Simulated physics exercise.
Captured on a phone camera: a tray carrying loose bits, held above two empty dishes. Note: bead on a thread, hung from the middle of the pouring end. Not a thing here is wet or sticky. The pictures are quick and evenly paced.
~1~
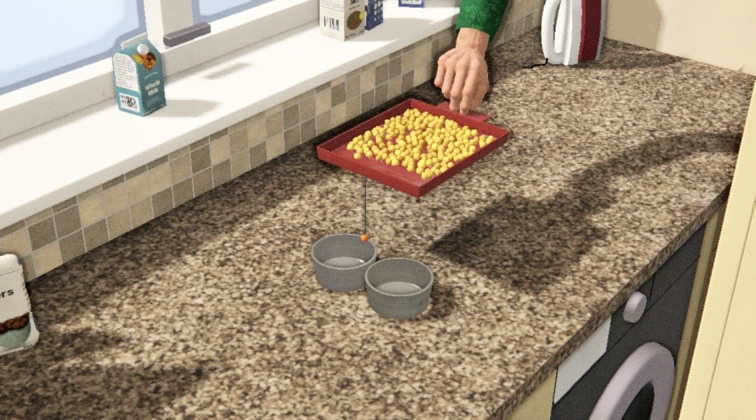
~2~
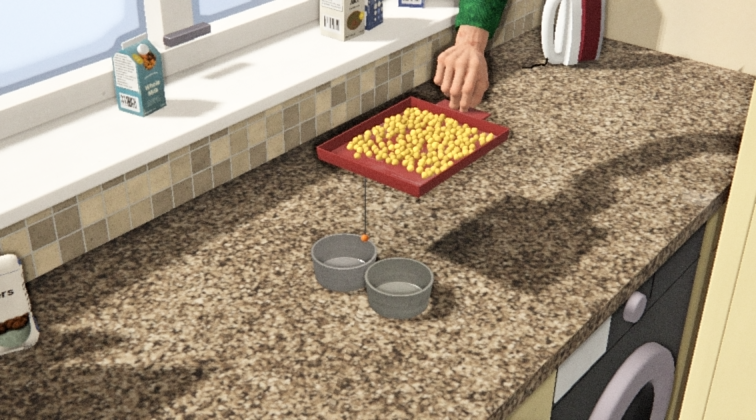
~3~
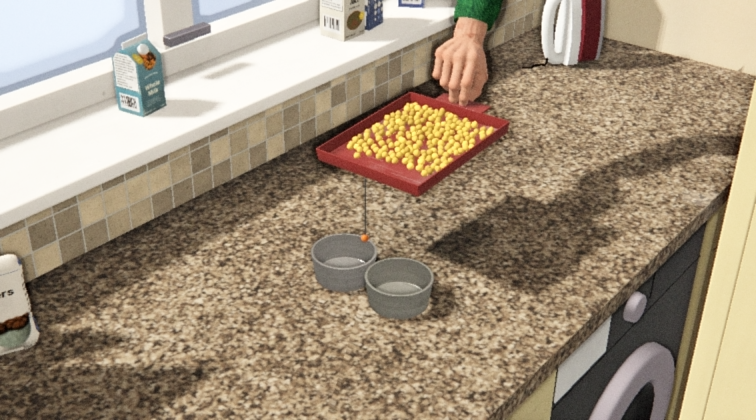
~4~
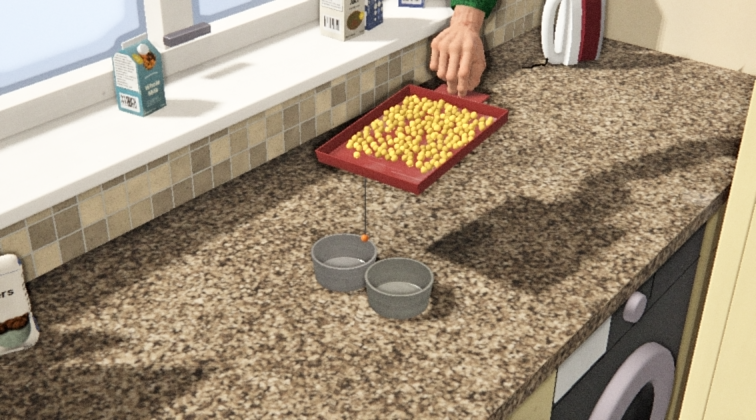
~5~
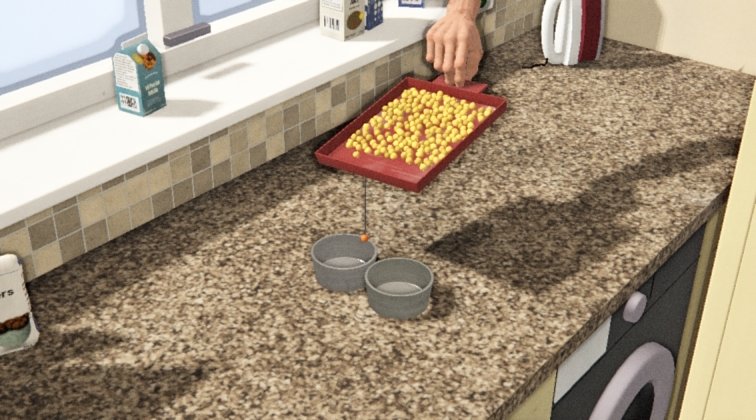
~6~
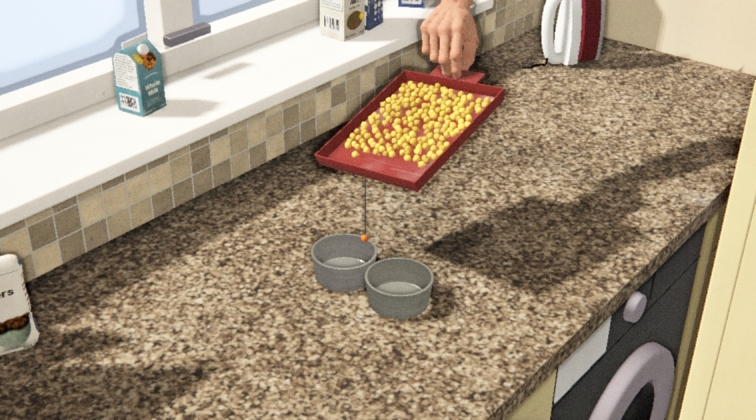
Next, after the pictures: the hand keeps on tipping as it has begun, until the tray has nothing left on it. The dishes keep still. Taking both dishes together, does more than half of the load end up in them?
No.
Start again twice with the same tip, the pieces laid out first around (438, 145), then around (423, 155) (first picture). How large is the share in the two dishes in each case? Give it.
The first gives 40 %, the second 40 %.
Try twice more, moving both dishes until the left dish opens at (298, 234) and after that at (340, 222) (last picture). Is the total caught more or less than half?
Result - try one, past the halfway mark; try two, below the halfway mark.
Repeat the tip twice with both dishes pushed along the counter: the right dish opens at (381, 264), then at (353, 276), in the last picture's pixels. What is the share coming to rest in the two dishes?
Approximately 60 percent, followed by approximately 50 percent.
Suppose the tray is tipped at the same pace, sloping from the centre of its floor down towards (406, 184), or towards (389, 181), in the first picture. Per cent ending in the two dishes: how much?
The first gives 70 %, the second 70 %.
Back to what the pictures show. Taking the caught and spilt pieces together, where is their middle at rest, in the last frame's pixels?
About pixel (316, 264).
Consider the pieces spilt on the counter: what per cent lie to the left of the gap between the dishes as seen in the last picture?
Estimate: About 100 in every hundred.
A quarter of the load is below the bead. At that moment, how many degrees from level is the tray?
It sits at roughly 115°.
Shortly afterwards, tray tipped steeply; all but a few on the tray; only a few in the air.
Next, tray tipped past a quarter turn; the bulk on the tray; only a few in the left dish; a little outside both; only a few in the air.
Some moments later, tray tipped past a quarter turn; near a third in the left dish; near two thirds outside both.
In the end, tray tipped past a quarter turn; none at all in the right dish; near a third in the left dish; near two thirds outside both.
